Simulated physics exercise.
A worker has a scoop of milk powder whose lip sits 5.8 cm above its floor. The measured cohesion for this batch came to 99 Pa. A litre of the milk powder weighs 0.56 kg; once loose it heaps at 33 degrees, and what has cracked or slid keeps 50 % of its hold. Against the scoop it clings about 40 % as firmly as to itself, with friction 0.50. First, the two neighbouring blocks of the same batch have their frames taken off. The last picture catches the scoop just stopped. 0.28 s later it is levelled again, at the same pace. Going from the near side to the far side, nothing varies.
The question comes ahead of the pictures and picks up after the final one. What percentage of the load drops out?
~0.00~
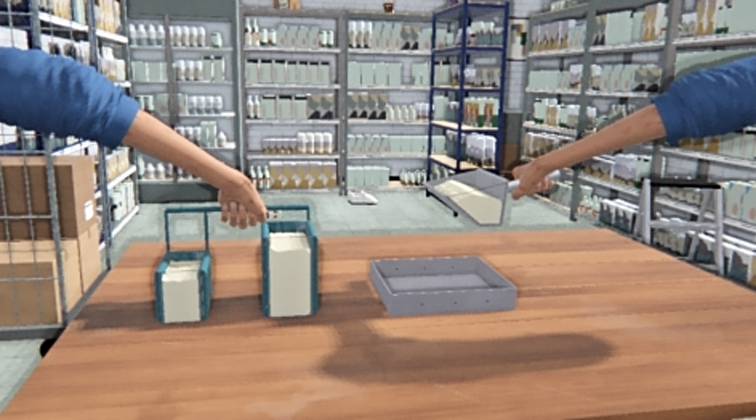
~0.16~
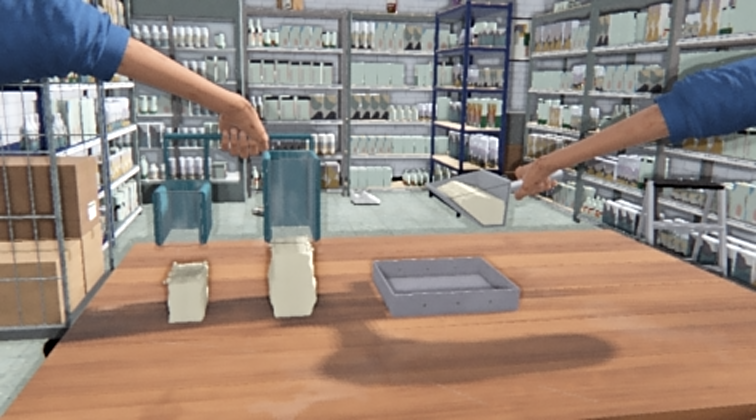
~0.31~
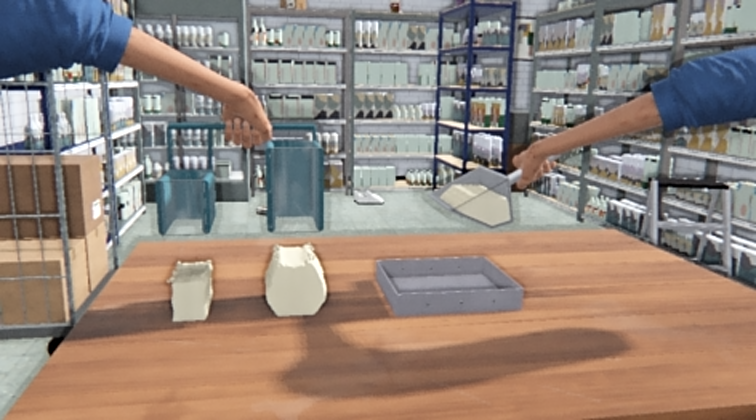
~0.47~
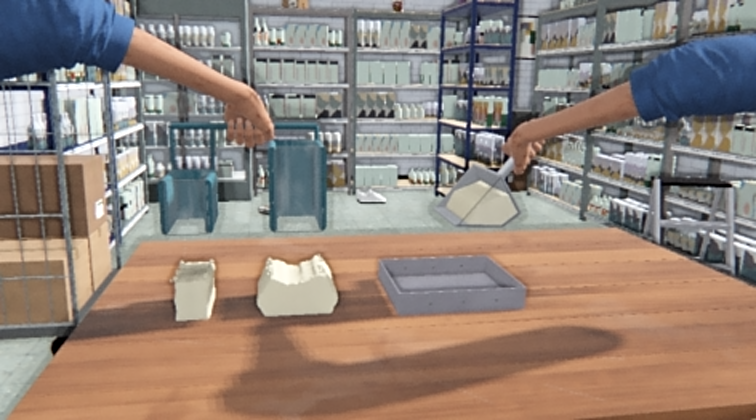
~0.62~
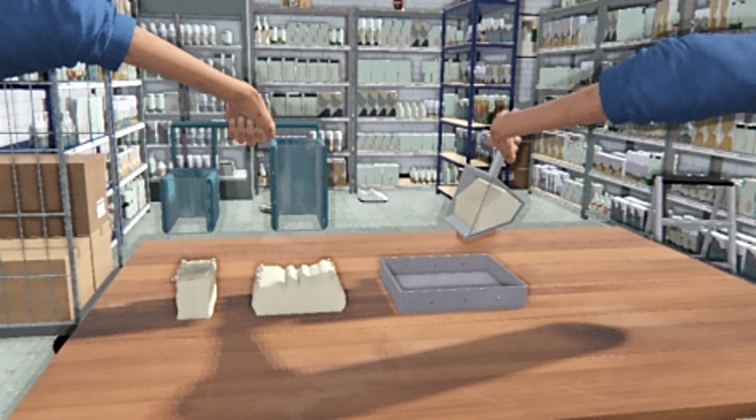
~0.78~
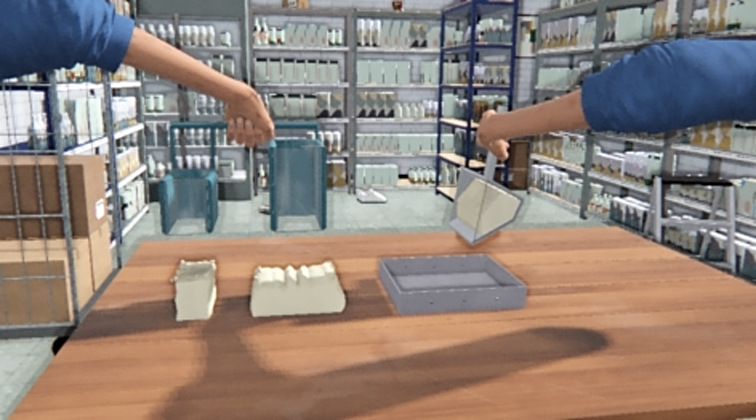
About 0 %.
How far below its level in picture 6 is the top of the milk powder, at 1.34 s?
I'd put it at close to 0.5 cm.
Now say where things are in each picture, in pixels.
Lip at (447, 195), tilt 0 degrees; top of the milk powder at (474, 194); blocks stand 8.0 cm, 13 cm (left to right), in the first picture.
Lip at (449, 197), tilt 1 degrees; top of the milk powder at (476, 195); blocks stand 7.9 cm, 13 cm (left to right), in the second picture.
Lip at (451, 208), tilt 16 degrees; top of the milk powder at (484, 199); blocks stand 7.9 cm, 11 cm (left to right), in the third picture.
Lip at (457, 224), tilt 37 degrees; top of the milk powder at (506, 195); blocks stand 7.9 cm, 7.8 cm (left to right), in the fourth picture.
Lip at (467, 236), tilt 57 degrees; top of the milk powder at (506, 192); blocks stand 7.9 cm, 6.4 cm (left to right), in the fifth picture.
Lip at (472, 242), tilt 67 degrees; top of the milk powder at (501, 193); blocks stand 7.9 cm, 6.2 cm (left to right), in the sixth picture.
After 1.04 s, the scoop is at 67 degrees and 0 % has left it.
After 1.34 s, the scoop is at 41 degrees and 0 % has left it.
After 1.64 s, the scoop is at 3 degrees and 0 % has left it.
After 1.95 s, the scoop is at 0 degrees and 0 % has left it.
After 2.34 s, at the end, the scoop is at 0 degrees and 0 % has left it.
